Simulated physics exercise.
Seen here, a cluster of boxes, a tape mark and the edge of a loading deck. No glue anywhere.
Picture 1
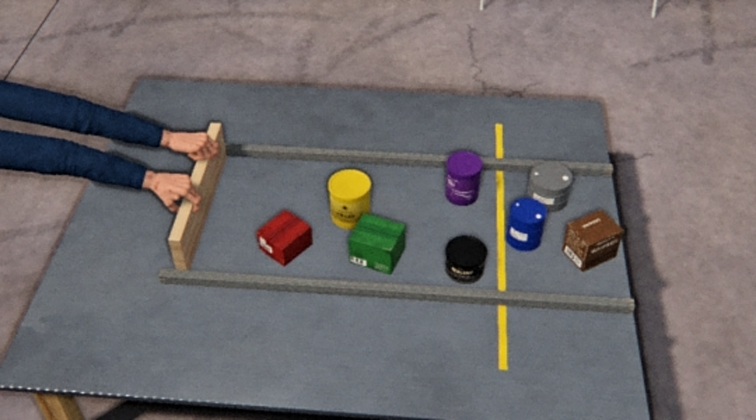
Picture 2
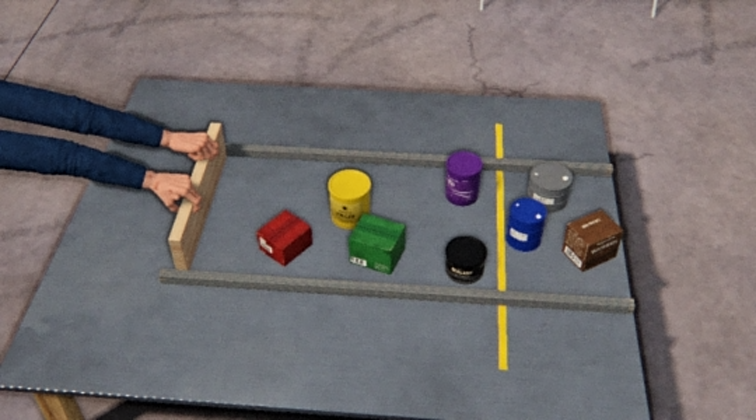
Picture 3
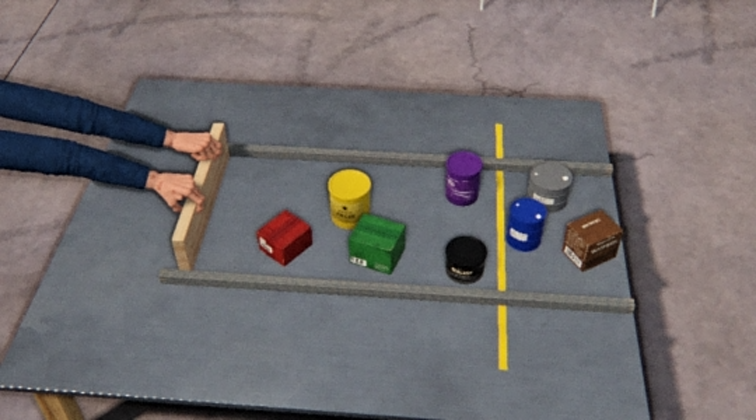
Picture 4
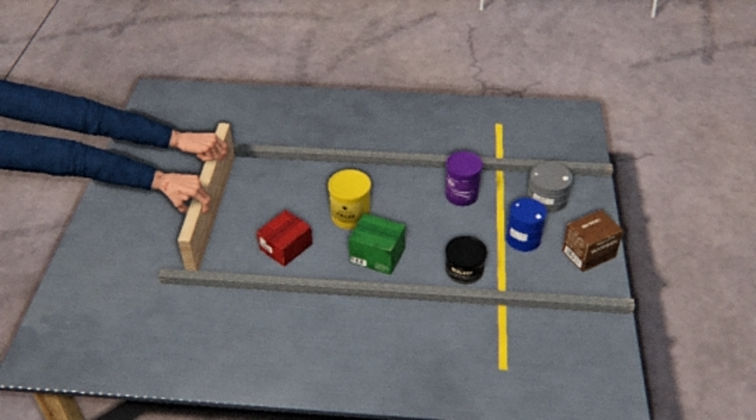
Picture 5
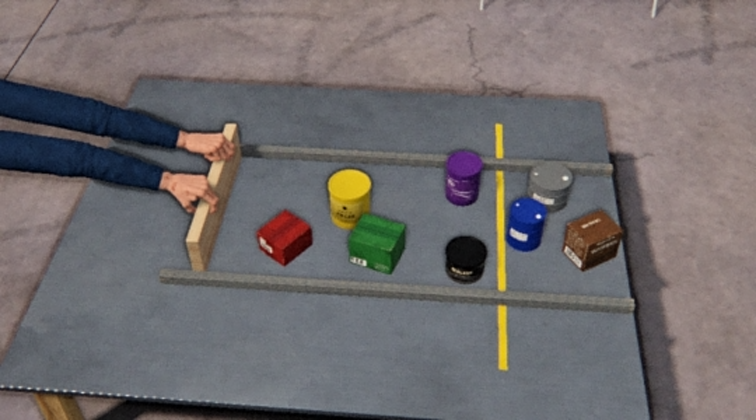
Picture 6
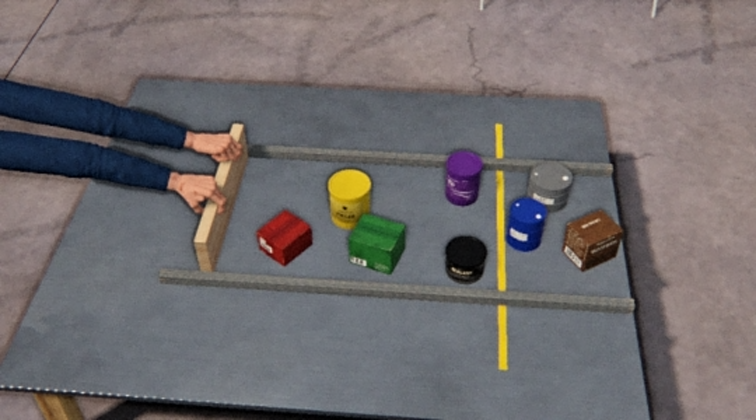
Two hands sliding a wooden plank slightly right between rails on a grey table, the boxes and canisters ahead staying still.
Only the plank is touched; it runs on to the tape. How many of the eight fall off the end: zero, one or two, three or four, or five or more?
The number that fall off is zero.
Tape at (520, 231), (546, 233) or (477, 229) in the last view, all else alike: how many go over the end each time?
It would be 0, 2 and 0.
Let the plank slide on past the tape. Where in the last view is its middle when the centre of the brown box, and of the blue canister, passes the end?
Near (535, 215) and (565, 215).
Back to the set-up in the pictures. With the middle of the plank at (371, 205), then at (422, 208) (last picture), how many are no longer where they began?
At the one place 4, at the other 4.
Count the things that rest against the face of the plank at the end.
It touches 3.
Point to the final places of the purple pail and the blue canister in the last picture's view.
Near (519, 183) and (557, 227).
A little later, none off yet; brown box at rest near (592, 241); grey canister at rest near (549, 188); blue canister at rest near (526, 225).
When it is over, the number that fall off is zero.
